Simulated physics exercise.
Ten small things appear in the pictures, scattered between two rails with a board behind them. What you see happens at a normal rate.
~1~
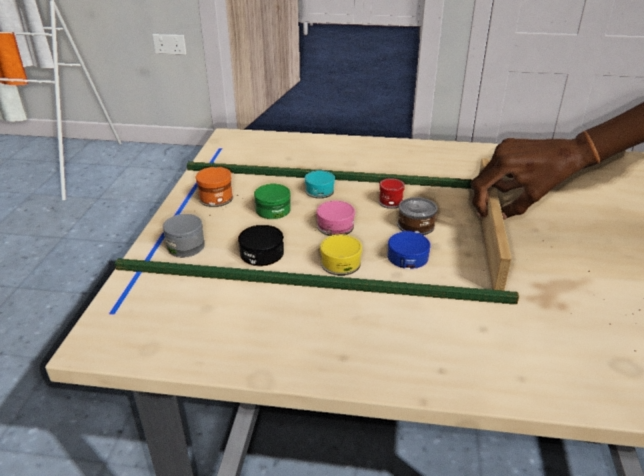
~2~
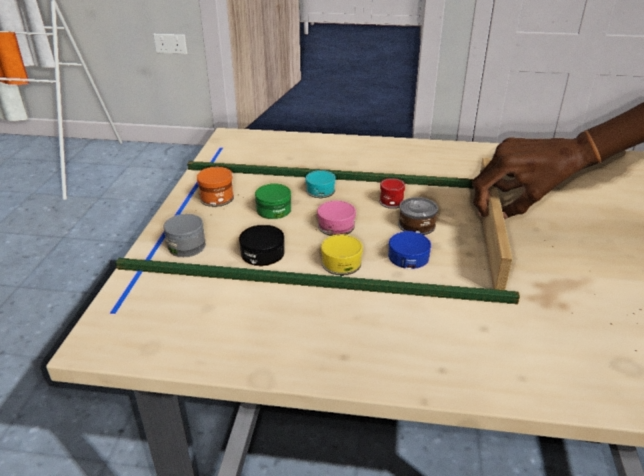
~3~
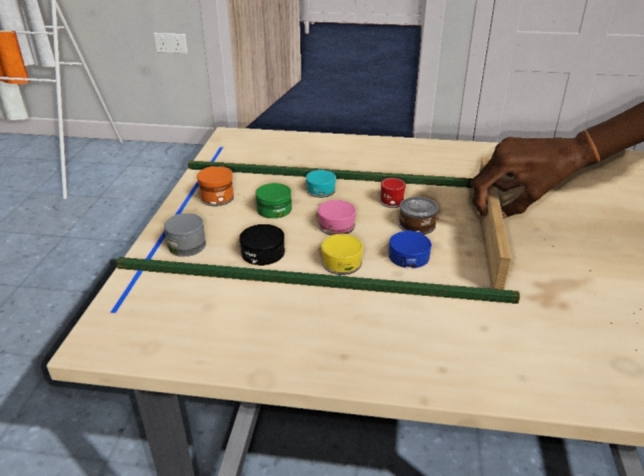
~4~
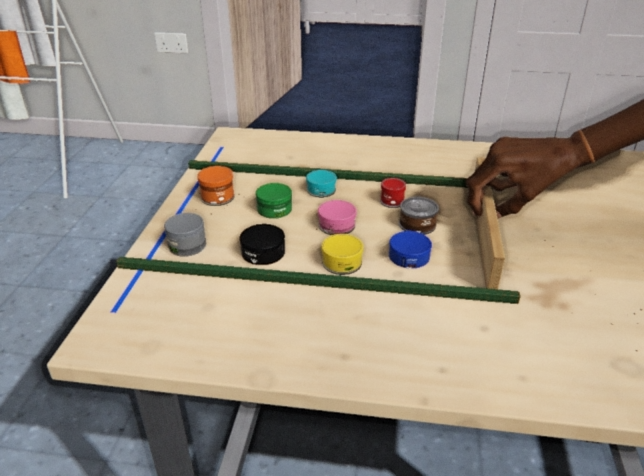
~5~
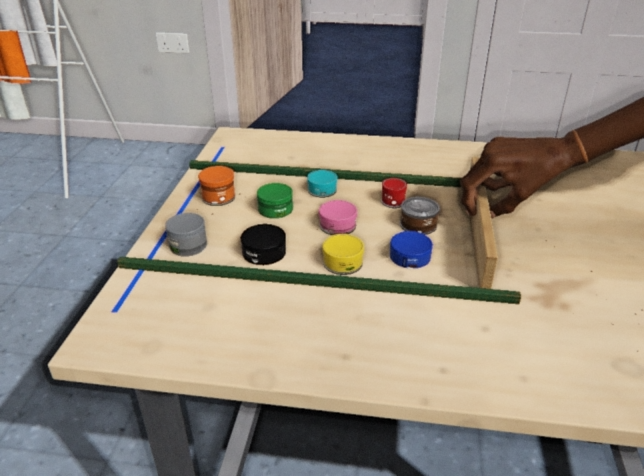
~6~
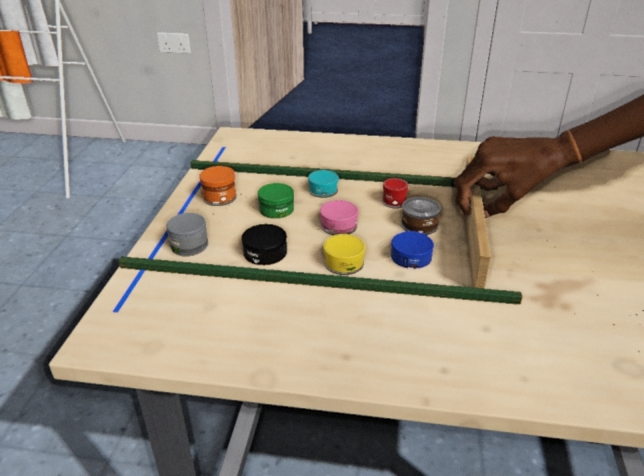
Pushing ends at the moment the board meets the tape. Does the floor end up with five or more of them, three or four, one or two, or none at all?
The floor ends up with five or more.
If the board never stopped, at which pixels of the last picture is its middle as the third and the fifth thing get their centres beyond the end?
First around (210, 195), then around (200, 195).
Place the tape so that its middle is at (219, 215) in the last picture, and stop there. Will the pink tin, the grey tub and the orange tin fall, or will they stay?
Pink tin stays put, grey tub goes off, orange tin goes off.
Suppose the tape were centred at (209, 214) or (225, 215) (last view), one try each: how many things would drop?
Counts per try: 2; 2.
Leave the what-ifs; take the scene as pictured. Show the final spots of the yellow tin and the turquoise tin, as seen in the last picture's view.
The yellow tin stops around (134, 244); the turquoise tin around (191, 170).
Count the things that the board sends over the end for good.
Tally: 5.
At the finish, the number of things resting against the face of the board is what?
It's touching 5 at the end.
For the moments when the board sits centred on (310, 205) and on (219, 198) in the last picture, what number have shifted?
Answer - first 8, then 10.
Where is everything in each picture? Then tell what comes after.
In the first picture, grey tub (184, 236); orange tin (215, 187); green tub (273, 201); board (491, 219); tape (178, 213).
In the second picture, orange tin (216, 187); blue tub (409, 250).
In the third picture, green tub (274, 201); yellow tin (342, 254).
In the fourth picture, grey tub (186, 234); black tub (263, 245).
In the fifth picture, orange tin (217, 186); pink tin (338, 218).
In the sixth picture, grey tub (188, 234); orange tin (219, 186); green tub (276, 201); board (474, 217); tape (181, 212).
Soon after, none off yet; grey tub at rest near (188, 234); orange tin at rest near (219, 186); green tub at rest near (276, 201).
After that, none off yet; grey tub displaced about its own width near (166, 233); orange tin displaced a little near (206, 183); green tub displaced about its own width near (237, 191).
In the end, the number that fall off is five or more; gone, pink tin, black tub, green tub, orange tin and grey tub.
